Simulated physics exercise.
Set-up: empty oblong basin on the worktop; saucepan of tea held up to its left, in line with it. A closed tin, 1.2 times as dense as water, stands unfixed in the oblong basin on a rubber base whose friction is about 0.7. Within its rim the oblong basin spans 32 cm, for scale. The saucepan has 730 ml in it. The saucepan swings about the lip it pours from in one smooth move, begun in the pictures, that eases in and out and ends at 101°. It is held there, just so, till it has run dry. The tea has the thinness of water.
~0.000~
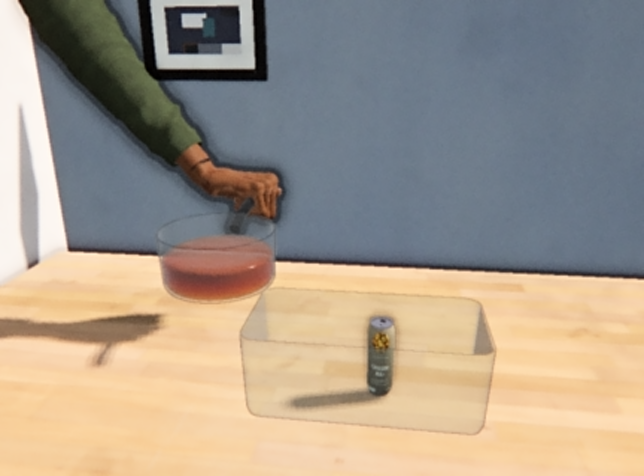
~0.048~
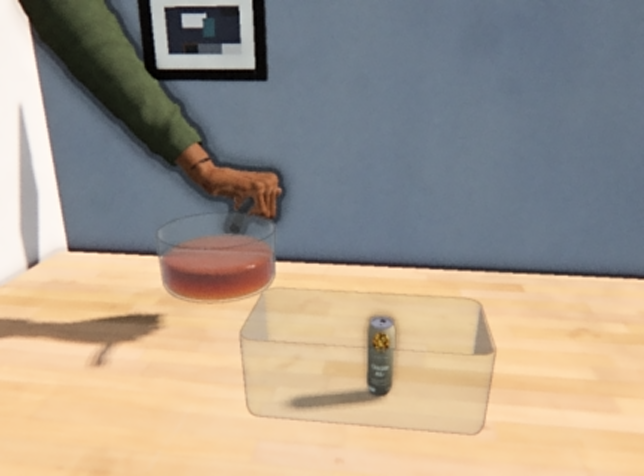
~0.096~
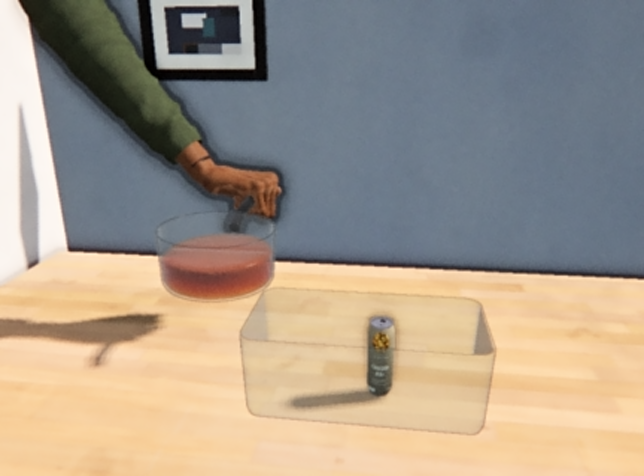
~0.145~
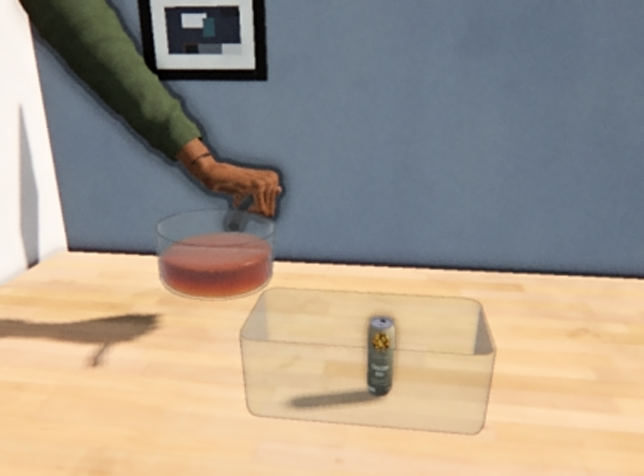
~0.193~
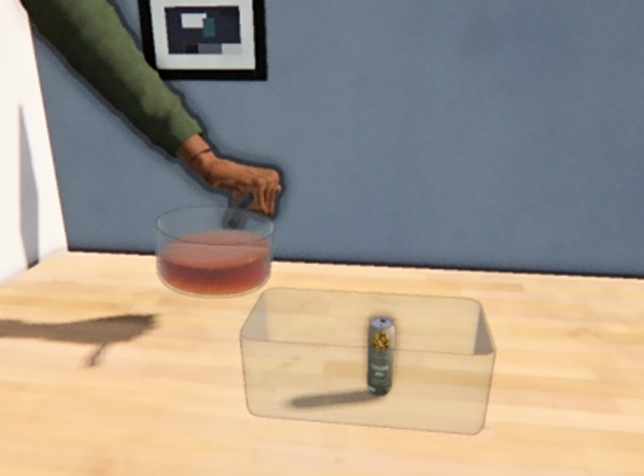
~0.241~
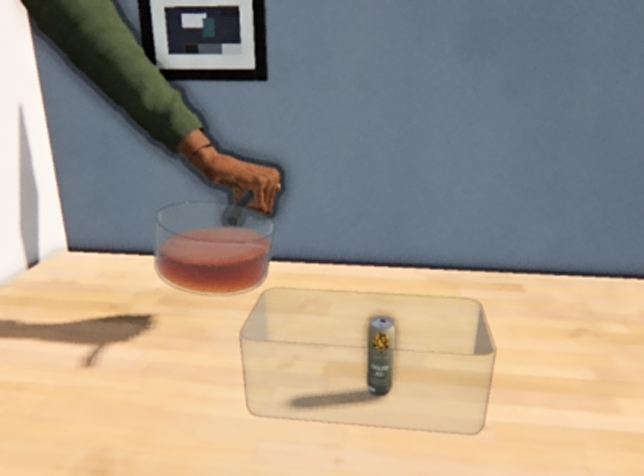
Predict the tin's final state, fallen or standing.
It does not come down.
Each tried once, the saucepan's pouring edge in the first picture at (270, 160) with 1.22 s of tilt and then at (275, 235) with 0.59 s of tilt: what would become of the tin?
In the first try it remains standing; in the second it comes down.
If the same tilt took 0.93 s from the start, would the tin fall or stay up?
Then it remains upright.
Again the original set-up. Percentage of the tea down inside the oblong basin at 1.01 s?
60 per cent or thereabouts.
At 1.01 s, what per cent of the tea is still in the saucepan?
Remaining share: Approx. 18 %.
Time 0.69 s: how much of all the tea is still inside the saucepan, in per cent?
About 76 percent.
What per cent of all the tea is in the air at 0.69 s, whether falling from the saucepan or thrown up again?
Roughly 22 percent.
Then, 0.69 s in, the tilt is 60° and 76 per cent is still to pour; the tin stands where it began.
Then, 1.01 s in, the tilt is 94° and 18 per cent is still to pour; the tin stands where it began.
Then, 1.35 s in, the tilt is 101° and 1 per cent is still to pour; the tin stands where it began.
Then, 1.72 s in, the tilt is 101° and 0 per cent is still to pour; the tin stands where it began.
Finally, the tin stands where it began.
